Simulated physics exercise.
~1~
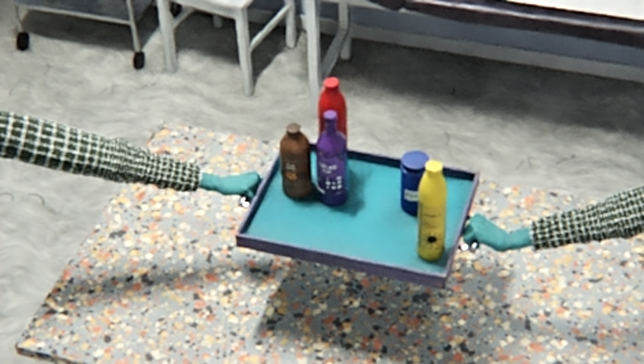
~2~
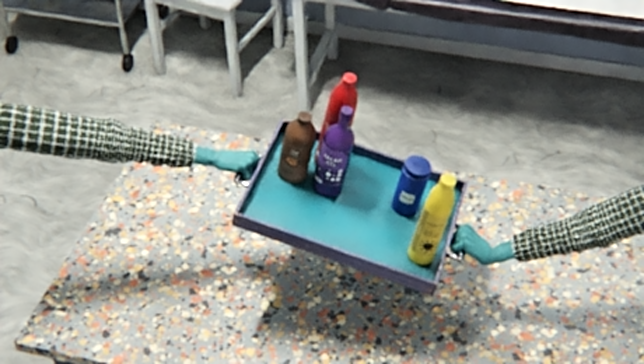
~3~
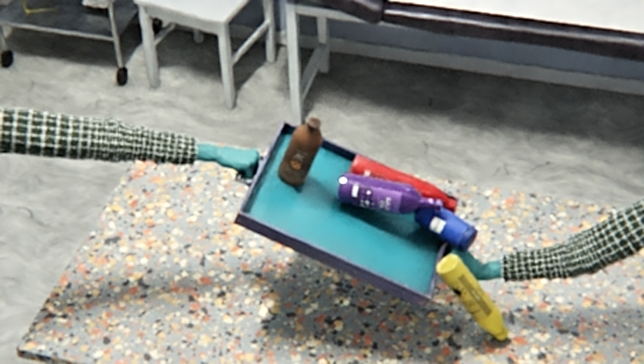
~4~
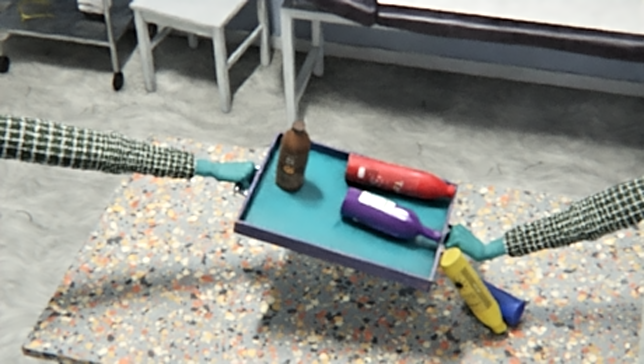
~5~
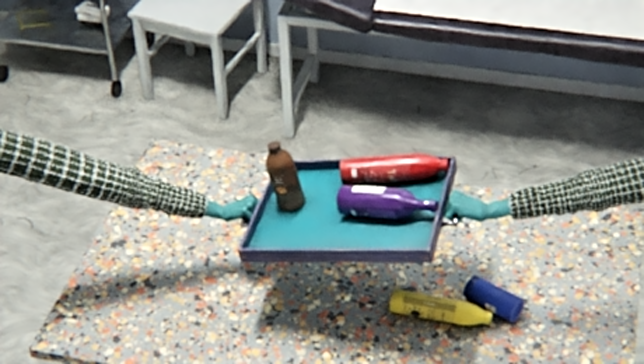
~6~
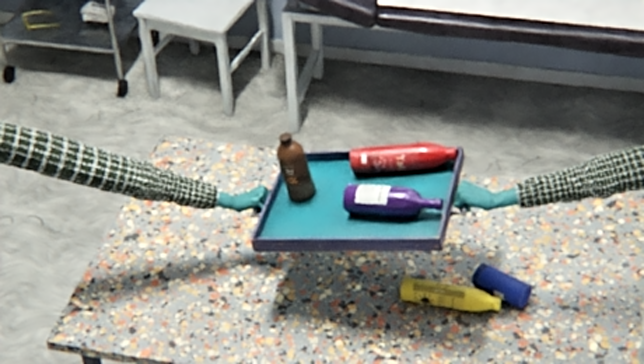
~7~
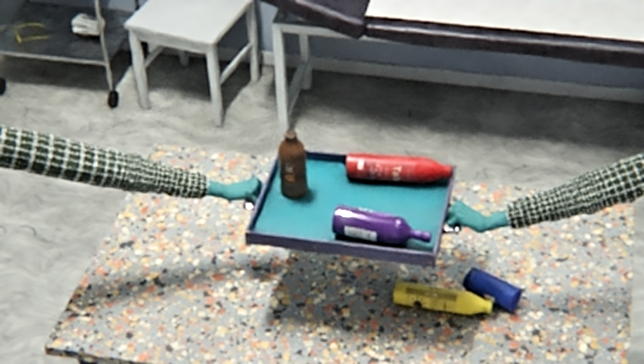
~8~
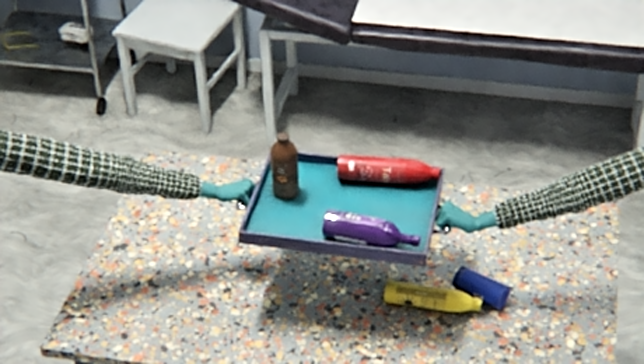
The clip opens with two gloved hands in checked sleeves holding a rimmed tray above a speckled surface, with red, brown, purple and yellow bottles and a blue jar all upright. The tray tips down to the right, and the containers begin to lean. The red and purple bottles topple onto their sides, while the yellow bottle and then the blue jar go over the right edge. The hands bring the tray back towards level, then tilt it slightly the other way and back. At the end, the brown bottle stands upright beside the two fallen bottles, with the yellow bottle and blue jar lying below.
